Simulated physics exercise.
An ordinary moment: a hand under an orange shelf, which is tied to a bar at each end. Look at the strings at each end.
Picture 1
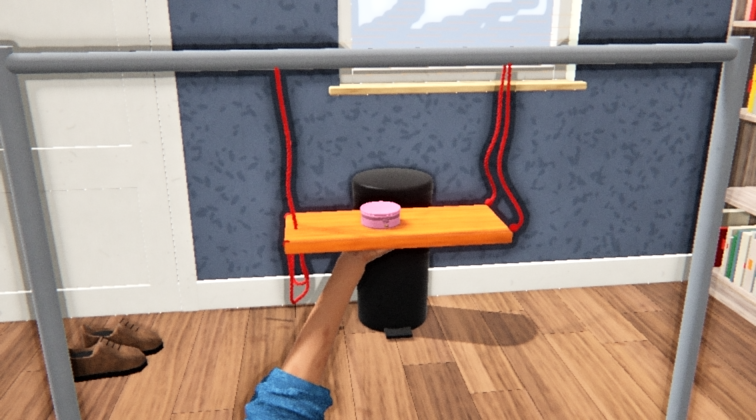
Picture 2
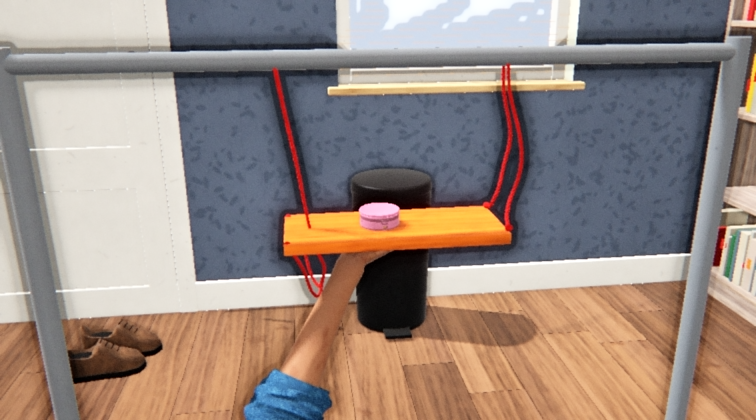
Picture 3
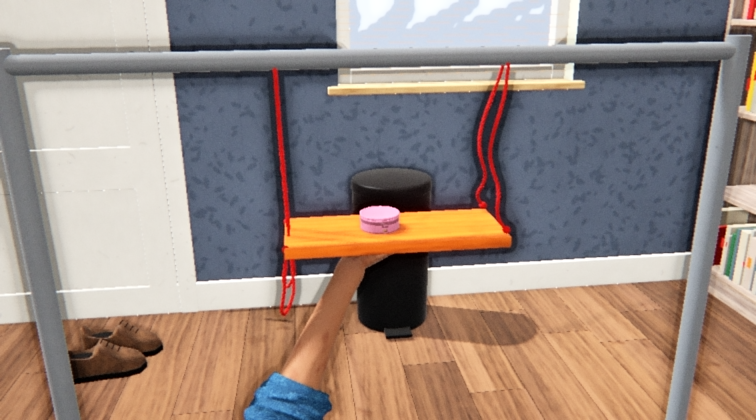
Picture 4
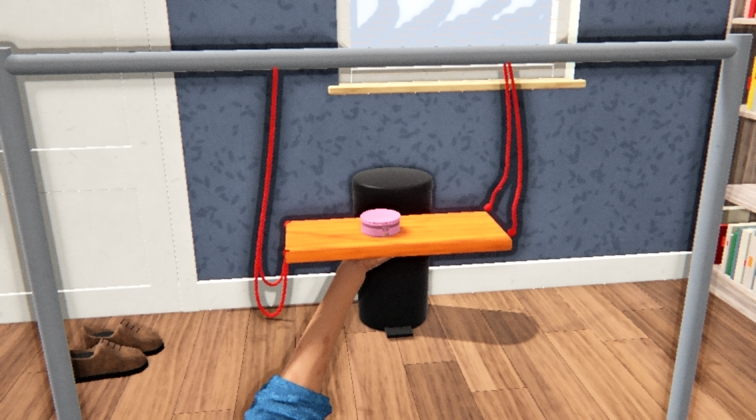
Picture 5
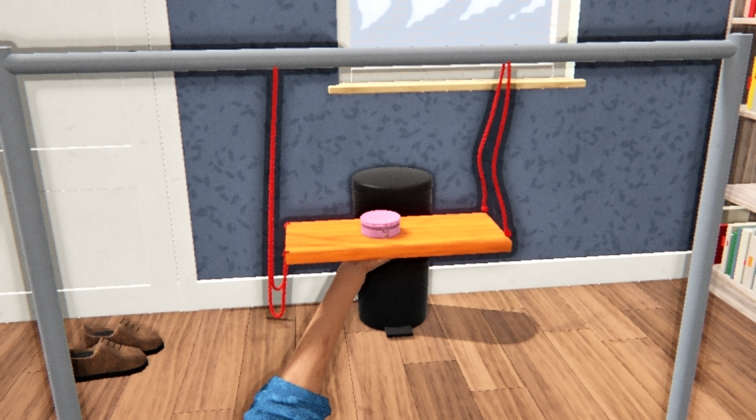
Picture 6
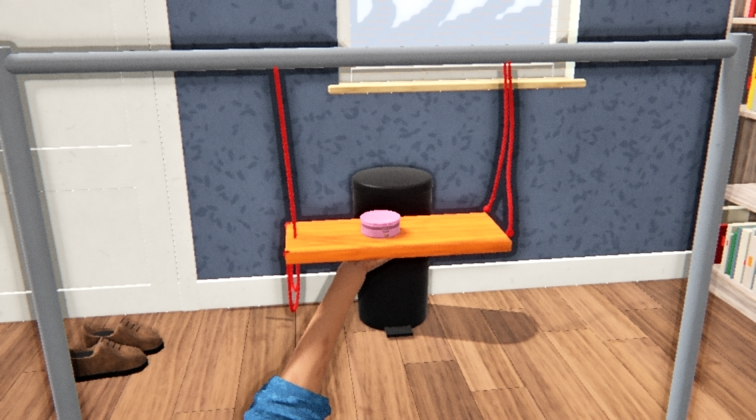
An orange shelf with a small pink puck on it sits level on an upturned hand in a blue sleeve, seen from straight ahead in a room with a wooden floor. Red strings link it to a grey bar above, with a black bin behind, a window above and brown shoes at left. The strings sway and shift, the left ones looping below the shelf, while shelf and puck sink very slightly and the view stays still.
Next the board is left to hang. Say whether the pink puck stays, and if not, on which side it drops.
The pink puck slides off to the left.
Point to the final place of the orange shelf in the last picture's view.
Around (443, 295).
Then, 0.80 s after the last picture, board tipped 36° down to the left; puck on the floor.
Then, 1.42 s after the last picture, board tipped 41° down to the left; puck on the floor.
At rest, board tipped 41° down to the left; puck on the floor. The pink puck falls from the left end.
